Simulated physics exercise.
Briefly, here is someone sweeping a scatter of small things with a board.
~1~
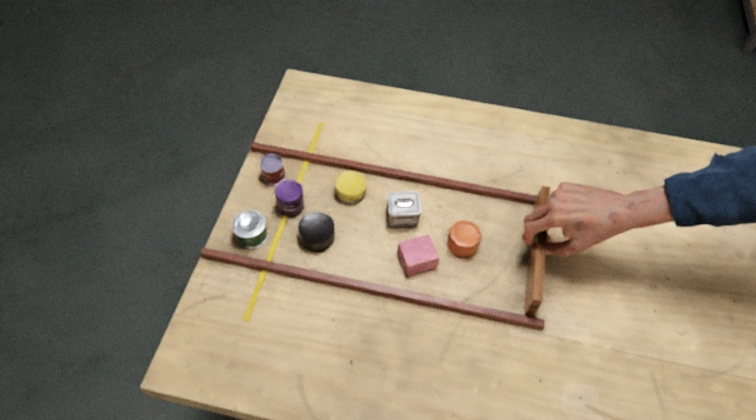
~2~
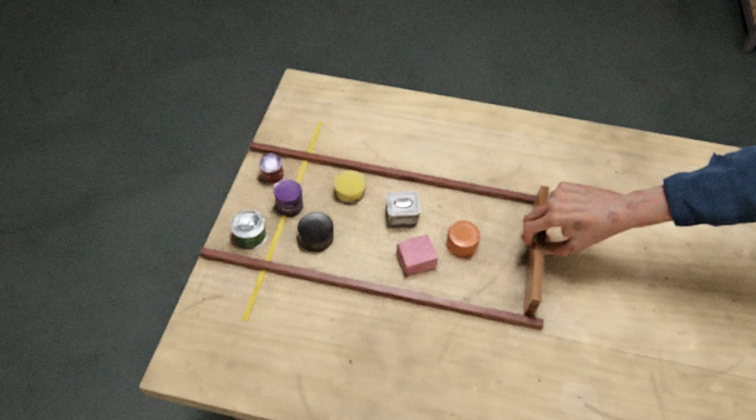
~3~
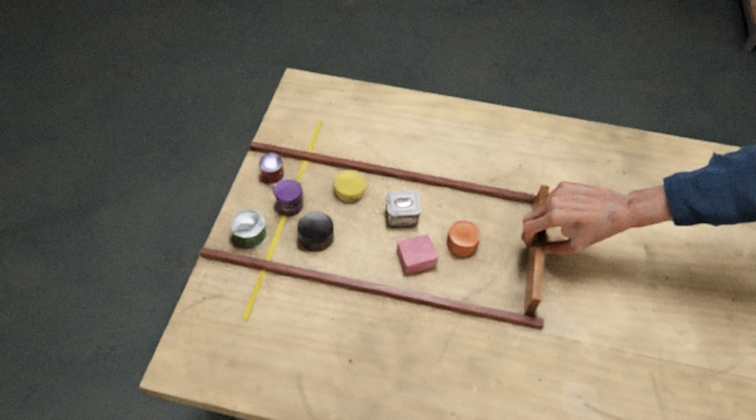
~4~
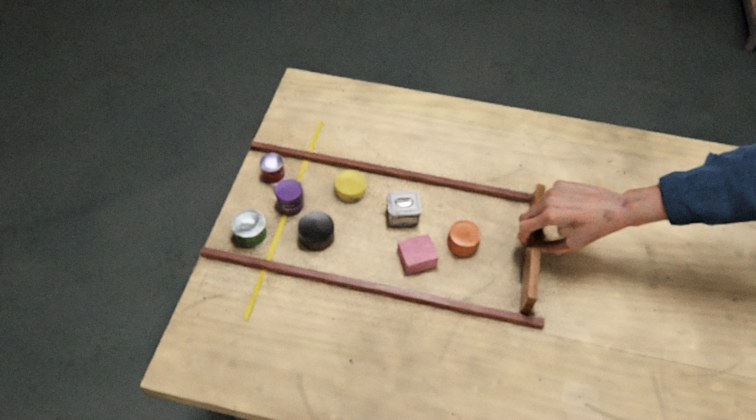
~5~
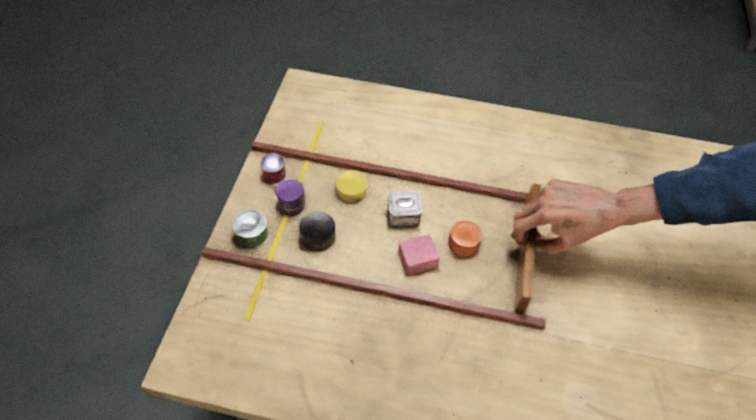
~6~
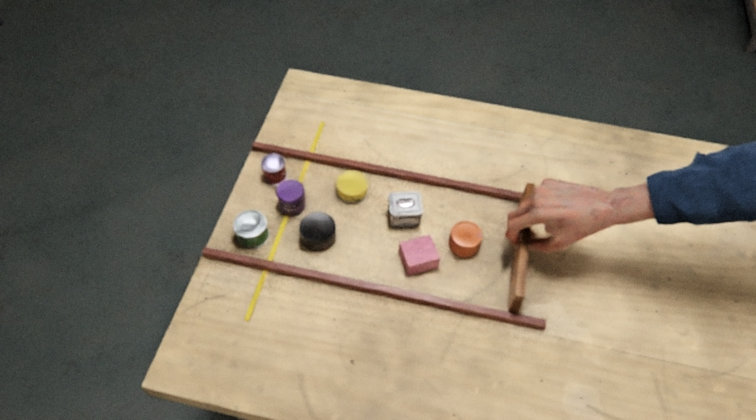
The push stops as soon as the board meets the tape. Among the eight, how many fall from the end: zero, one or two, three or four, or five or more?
What falls is a single one or two.
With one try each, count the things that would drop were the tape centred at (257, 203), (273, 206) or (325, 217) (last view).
Tallies in the order asked: 5, 1, 0.
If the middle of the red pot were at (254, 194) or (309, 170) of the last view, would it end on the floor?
Red pot: Holds firm; plunges.
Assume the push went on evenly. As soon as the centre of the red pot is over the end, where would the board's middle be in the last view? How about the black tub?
The middle is at (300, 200) when it's the red pot, and at (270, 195) when it's the black tub.
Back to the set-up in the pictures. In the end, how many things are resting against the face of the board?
It touches 3.
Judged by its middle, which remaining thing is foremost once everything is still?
I'd say the green pot.
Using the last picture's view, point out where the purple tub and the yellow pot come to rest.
The purple tub at (252, 186), the yellow pot at (258, 167).
Early on, none off yet; red pot at rest near (274, 170); green pot at rest near (252, 229); purple tub at rest near (291, 198).
A while later, none off yet; red pot moving near (269, 169); green pot moving near (243, 229); purple tub moving near (288, 197).
Finally, the number that fall off is one or two; lost, red pot.
